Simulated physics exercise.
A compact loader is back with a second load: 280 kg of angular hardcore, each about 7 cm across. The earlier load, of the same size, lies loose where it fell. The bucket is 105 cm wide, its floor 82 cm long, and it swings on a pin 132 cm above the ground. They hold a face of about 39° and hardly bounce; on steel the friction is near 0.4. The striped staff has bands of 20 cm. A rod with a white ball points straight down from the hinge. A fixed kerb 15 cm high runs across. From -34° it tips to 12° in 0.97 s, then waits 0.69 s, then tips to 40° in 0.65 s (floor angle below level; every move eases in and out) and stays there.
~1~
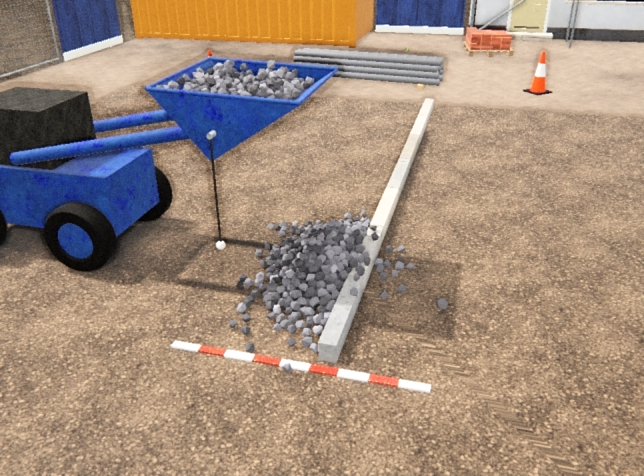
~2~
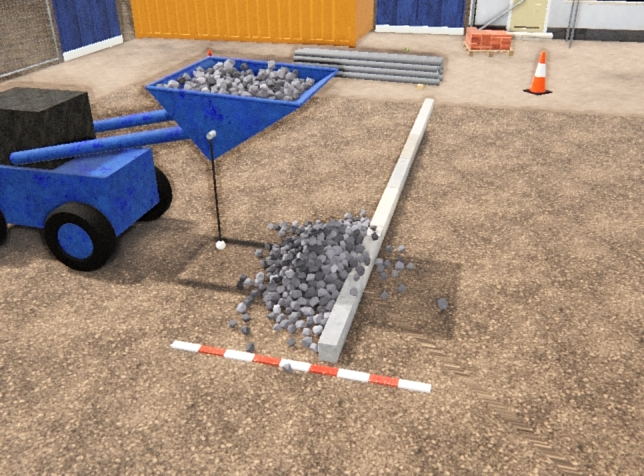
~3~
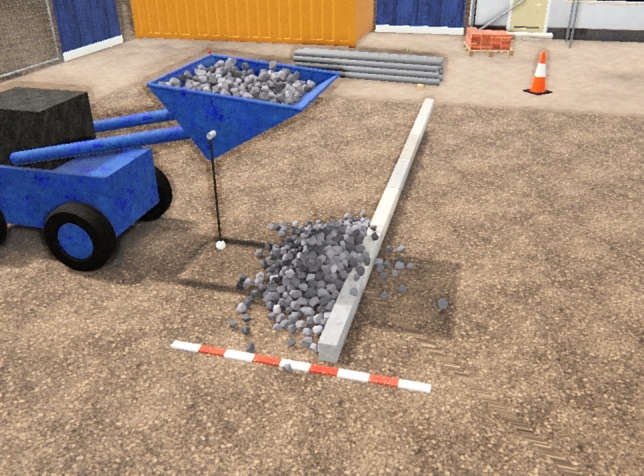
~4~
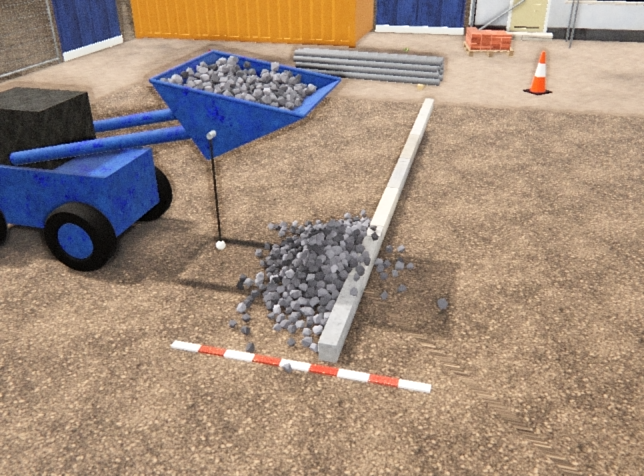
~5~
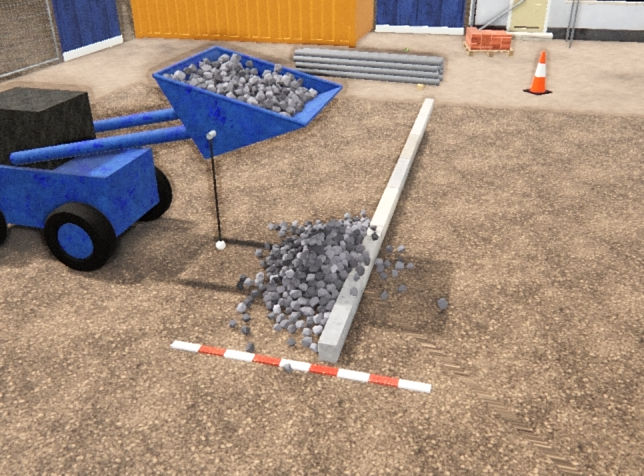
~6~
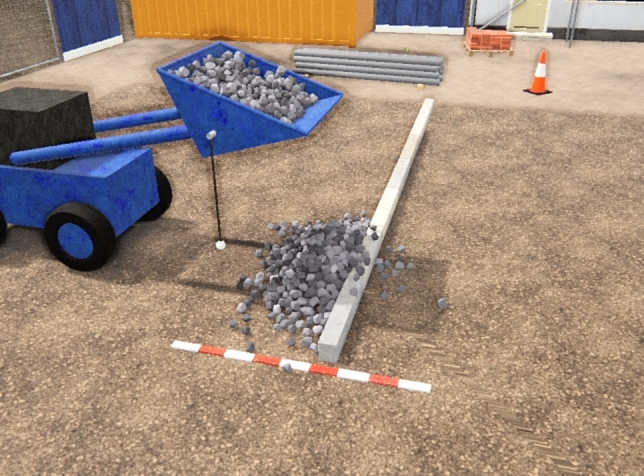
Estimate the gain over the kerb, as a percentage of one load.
About 34 per cent.
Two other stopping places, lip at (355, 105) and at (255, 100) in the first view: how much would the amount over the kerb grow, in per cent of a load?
About 95 and 5 per cent.
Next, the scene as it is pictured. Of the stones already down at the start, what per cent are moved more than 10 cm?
About 5 per cent.
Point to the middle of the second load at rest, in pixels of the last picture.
Near (347, 253).
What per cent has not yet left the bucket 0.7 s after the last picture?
It holds some 100 per cent.
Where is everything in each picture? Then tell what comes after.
In the first picture, the bucket is at -34°, its lip at (300, 104); the top of the load is at (241, 70). The earlier load is highest near (325, 249), 29 cm above ground level, 98 % on this side of the kerb, 2 % over the kerb.
In the second picture, the bucket is at -33°, its lip at (301, 105); the top of the load is at (234, 70).
In the third picture, the bucket is at -30°, its lip at (302, 110); the top of the load is at (235, 69).
The fourth picture shows lip at (304, 116), floor tilted -27°, highest stones at (219, 66).
In the fifth picture, the bucket is at -22°, its lip at (306, 125); the top of the load is at (220, 63).
In the sixth picture, the bucket is at -16°, its lip at (307, 134); the top of the load is at (223, 59).
Then, 0.3 s after the last picture the floor is at 5°; in per cent of one load, 100 in the bucket, 98 on this side of the kerb, 2 over the kerb; the foremost stones are at (404, 274).
Then, 0.7 s after the last picture the floor is at 12°; in per cent of one load, 100 in the bucket, 98 on this side of the kerb, 2 over the kerb; the foremost stones are at (404, 274).
Then, 2.3 s after the last picture the floor is at 40°; in per cent of one load, 12 in the bucket, 179 on this side of the kerb, 9 over the kerb; the foremost stones are at (417, 292).
Then, 4.9 s after the last picture the floor is at 40°; in per cent of one load, 0 in the bucket, 164 on this side of the kerb, 36 over the kerb; the foremost stones are at (493, 283). Net gain over the kerb, 34.
